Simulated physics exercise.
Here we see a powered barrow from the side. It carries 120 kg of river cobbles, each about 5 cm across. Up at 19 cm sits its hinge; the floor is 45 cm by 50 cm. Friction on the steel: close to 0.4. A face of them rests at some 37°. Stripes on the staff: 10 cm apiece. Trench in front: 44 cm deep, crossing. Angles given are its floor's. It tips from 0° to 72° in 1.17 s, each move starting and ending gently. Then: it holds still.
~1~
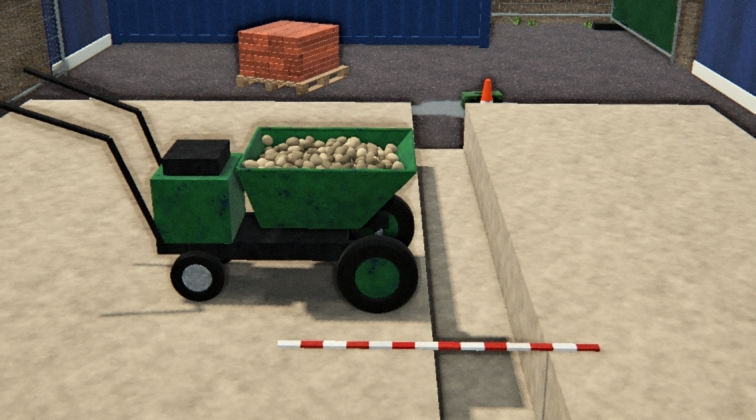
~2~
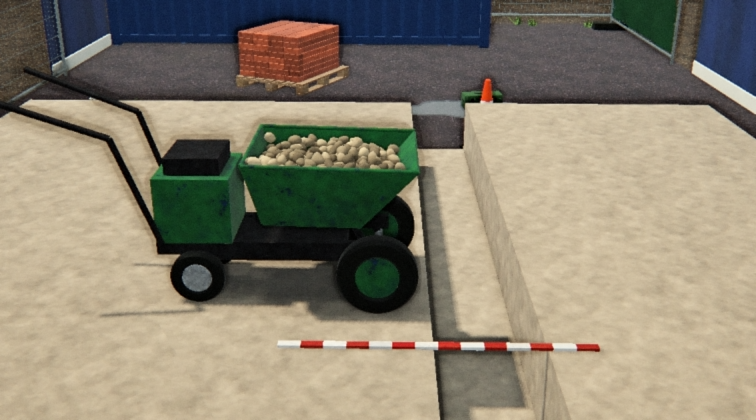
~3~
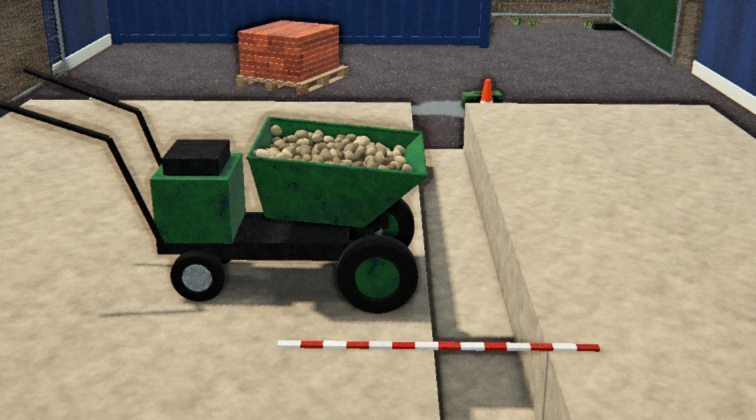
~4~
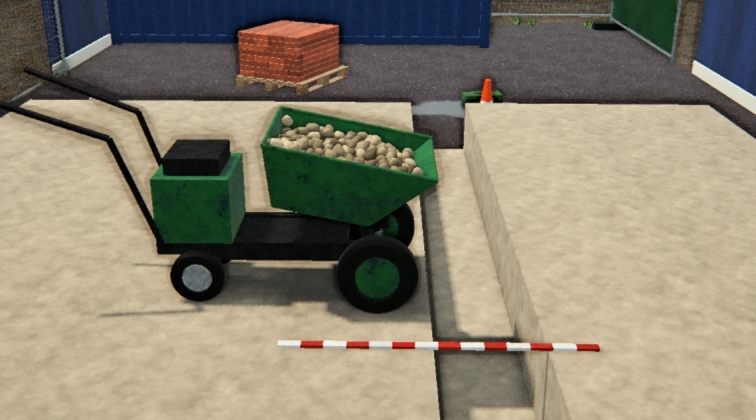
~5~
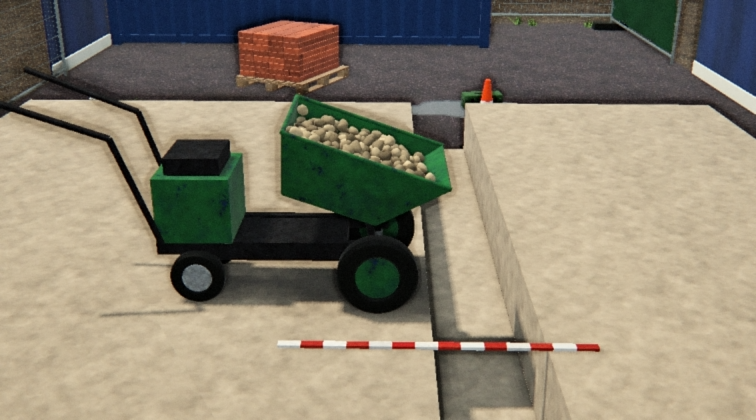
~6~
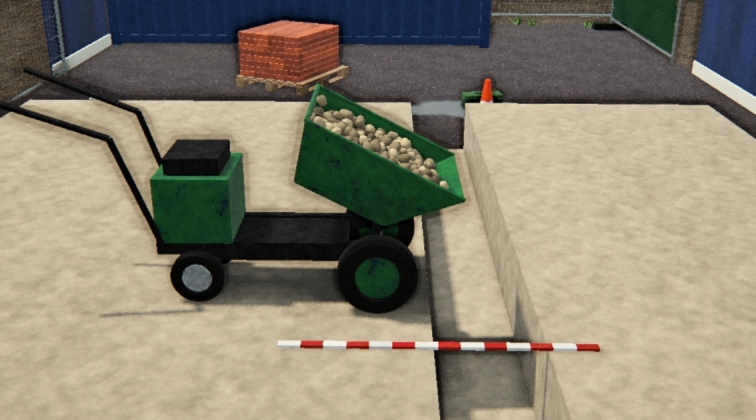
The clip opens on a green powered barrow, seen from the side, its level tray loaded with rounded stones beside a trench, with a red-and-white striped staff in front. The tray begins tilting slowly, then its left end rises steadily while the lip lowers toward the right, the stones staying heaped inside.
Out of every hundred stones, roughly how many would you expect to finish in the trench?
Close to 58 in every hundred.
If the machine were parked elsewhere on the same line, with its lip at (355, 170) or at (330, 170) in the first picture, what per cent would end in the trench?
It comes to about 100 and 100 in a hundred.
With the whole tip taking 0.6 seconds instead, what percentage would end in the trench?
Estimate: About 40 %.
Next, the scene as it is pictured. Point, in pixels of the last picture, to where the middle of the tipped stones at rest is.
Look at roughly (516, 342).
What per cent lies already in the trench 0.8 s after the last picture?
By that moment, roughly 20 per cent of the load.
Then, 0.4 s after the last picture the floor is at 61°, 100 % in the tray; the foremost stones are at (496, 235).
Then, 0.8 s after the last picture the floor is at 72°, 57 % in the tray, 21 % in the trench, 22 % past the trench; the foremost stones are at (586, 285).
Then, 1.1 s after the last picture the floor is at 72°, 20 % in the tray, 38 % in the trench, 42 % past the trench; the foremost stones are at (684, 297).
Then, 3.1 s after the last picture the floor is at 72°, 0 % in the tray, 58 % in the trench, 42 % past the trench; the foremost stones are at (751, 300).
